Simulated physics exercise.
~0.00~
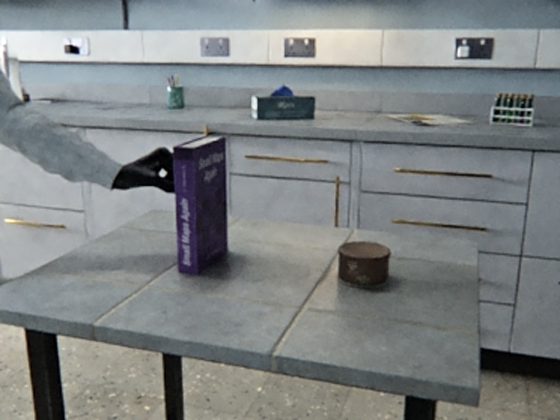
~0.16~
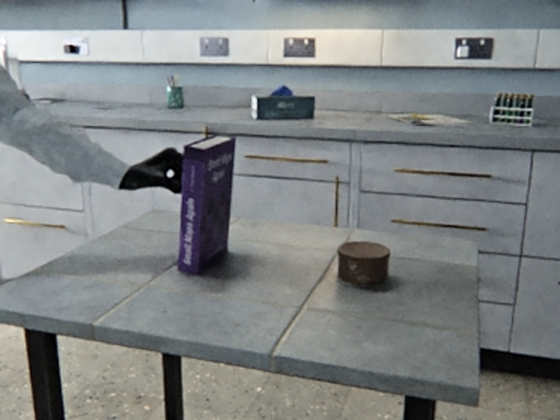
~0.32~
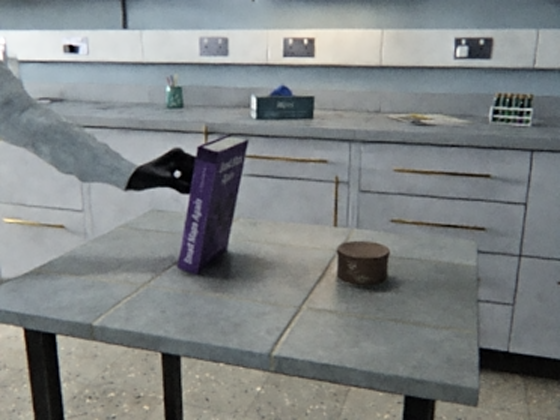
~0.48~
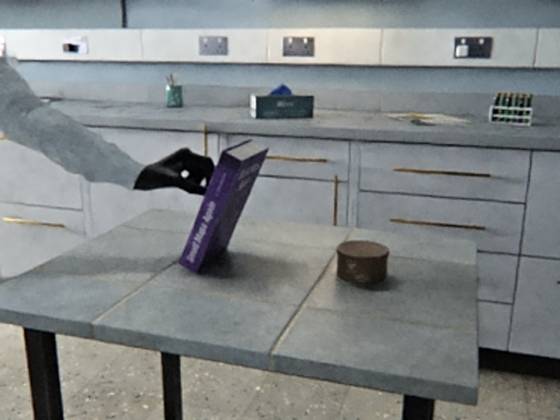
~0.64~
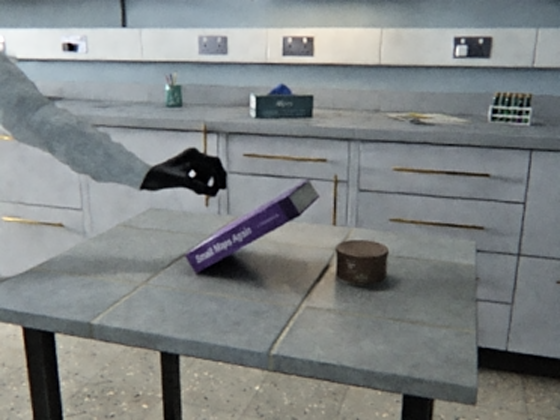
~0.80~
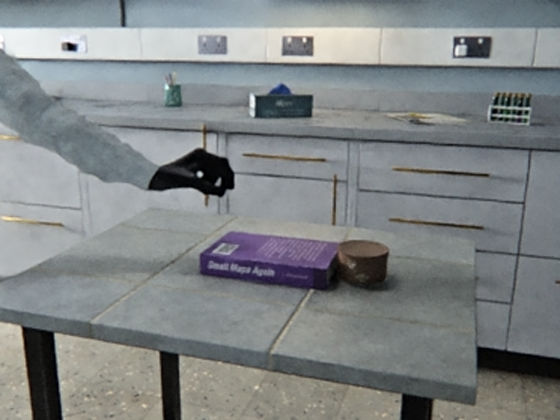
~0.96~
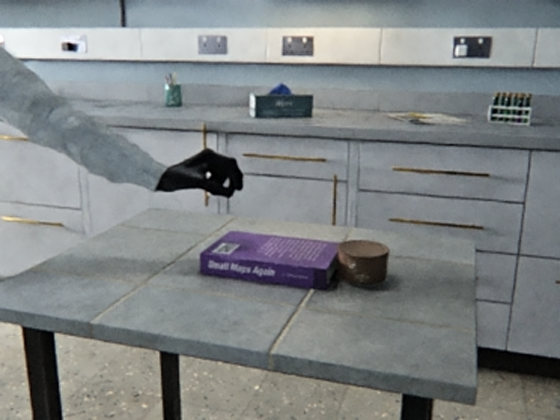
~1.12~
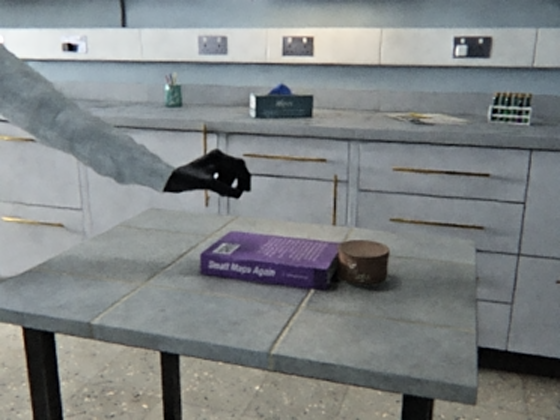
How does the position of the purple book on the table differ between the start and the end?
At the start the purple book stands upright, and at the end it lies on its side on the table next to the brown tub.
